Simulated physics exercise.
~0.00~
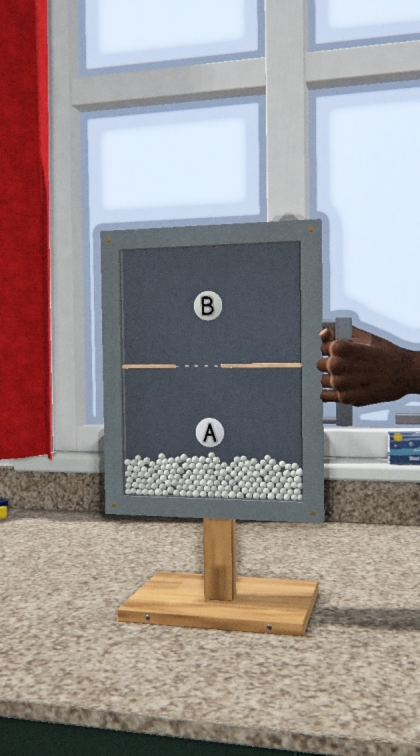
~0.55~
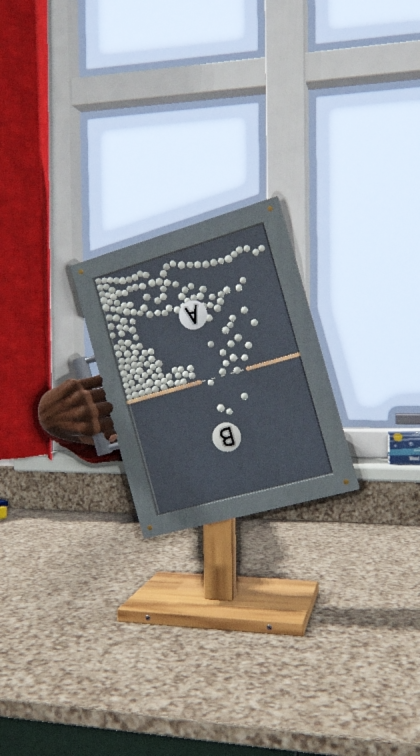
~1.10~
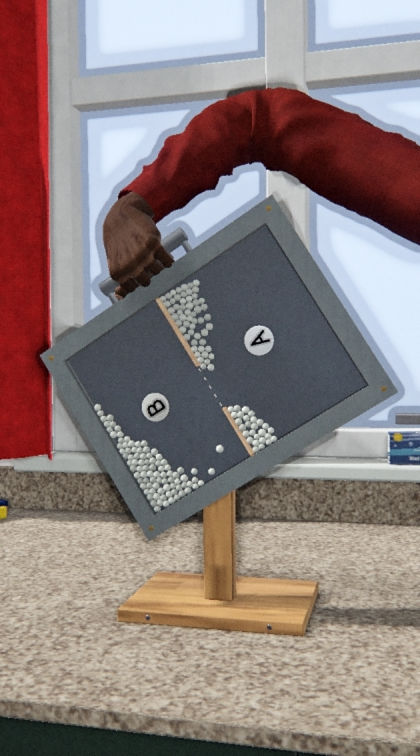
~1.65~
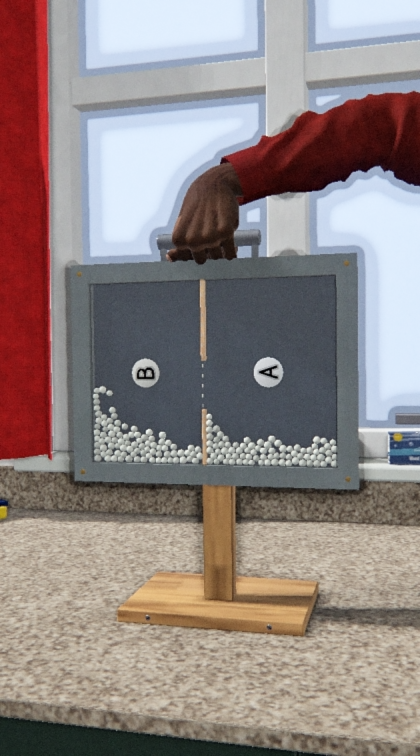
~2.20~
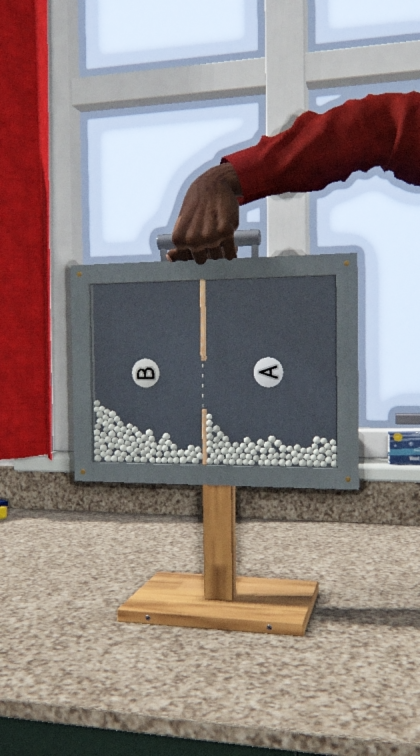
Small white beads lie heaped along the bottom of chamber A in a grey, glass-fronted case on a wooden stand, with a hand holding its right side. The case is turned clockwise until it is nearly upside down, and the beads slump to the left, a few dropping through the gap in the divider into B. As a red-sleeved arm carries the turn onward, more beads slide into B and pile in its lower corner. The case comes to rest on its side, B left and A right. The beads settle slightly, sloping across both chambers in roughly equal shares.
